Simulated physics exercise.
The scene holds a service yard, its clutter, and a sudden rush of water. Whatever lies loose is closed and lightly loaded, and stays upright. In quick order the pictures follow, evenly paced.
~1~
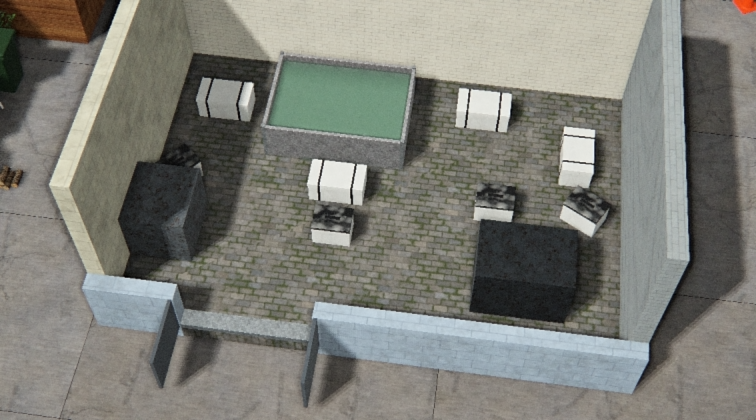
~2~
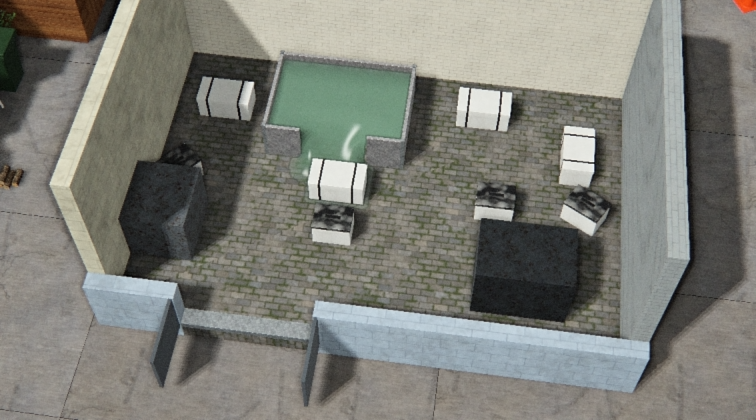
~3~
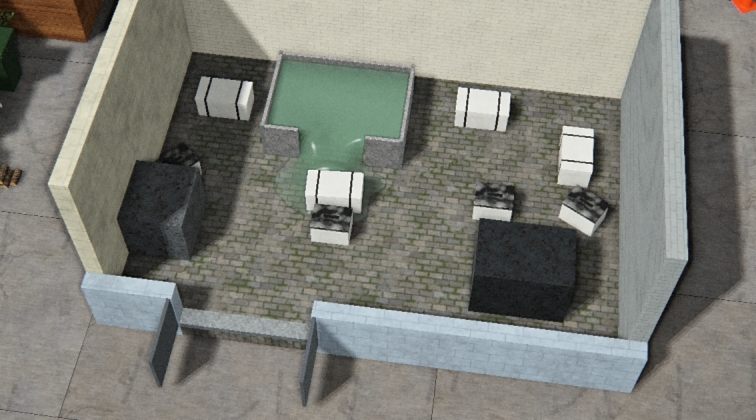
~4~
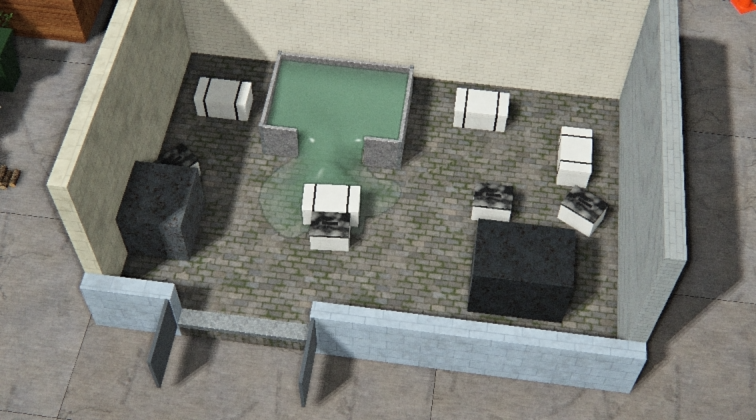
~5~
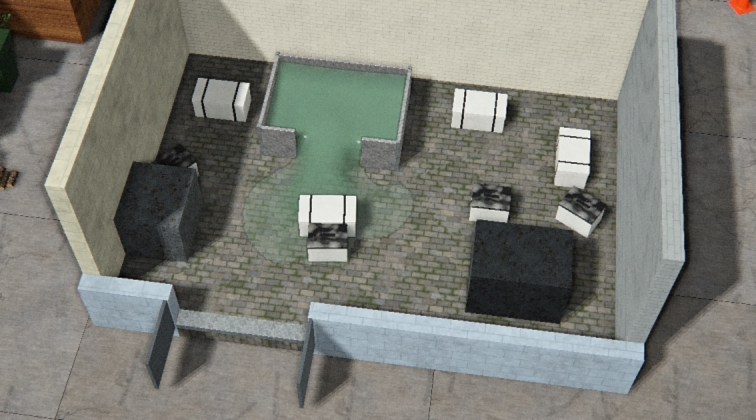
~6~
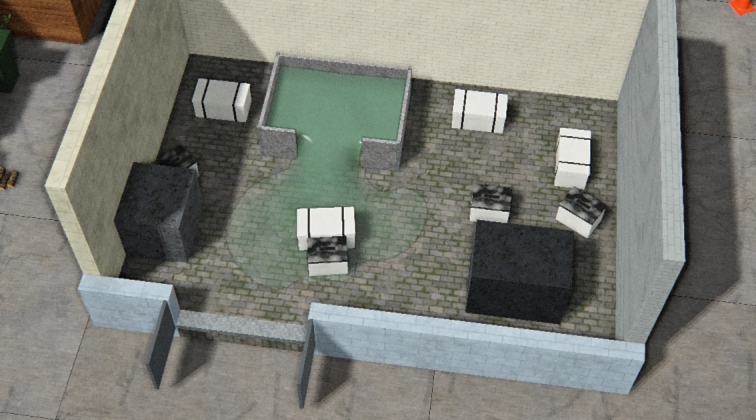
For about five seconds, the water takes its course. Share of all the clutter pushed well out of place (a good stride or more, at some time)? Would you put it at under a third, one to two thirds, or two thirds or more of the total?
The portion knocked well out of place is smaller than a third.
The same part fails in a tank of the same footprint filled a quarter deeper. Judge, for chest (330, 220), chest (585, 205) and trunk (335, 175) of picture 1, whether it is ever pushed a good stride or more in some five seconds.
The first passed the mark, the next stayed below the mark, and the last passed the mark.
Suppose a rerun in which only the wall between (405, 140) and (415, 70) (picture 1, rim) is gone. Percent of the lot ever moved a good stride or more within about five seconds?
50 % or thereabouts.
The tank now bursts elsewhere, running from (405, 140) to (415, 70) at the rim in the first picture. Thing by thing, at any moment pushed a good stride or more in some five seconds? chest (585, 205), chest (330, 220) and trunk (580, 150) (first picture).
First covers that distance, second stays short of it, third covers that distance.
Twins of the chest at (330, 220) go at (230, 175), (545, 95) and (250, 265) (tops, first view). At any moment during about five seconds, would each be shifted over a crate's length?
In that order: Not that far, no, pushed that far.
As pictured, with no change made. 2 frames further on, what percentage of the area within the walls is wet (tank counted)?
Estimate: 30 %.
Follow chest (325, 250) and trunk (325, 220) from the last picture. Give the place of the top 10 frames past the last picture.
The first should be near (326, 299), the second near (330, 272).
A moment on, 2 of 8 are well off their spots; 0 afloat.
Next, 2 of 8 are well off their spots; 1 afloat.
Later, 2 of 8 are well off their spots; 1 afloat.
In the end, 2 of 8 are well off their spots, and 2 have been at some point; 1 afloat.
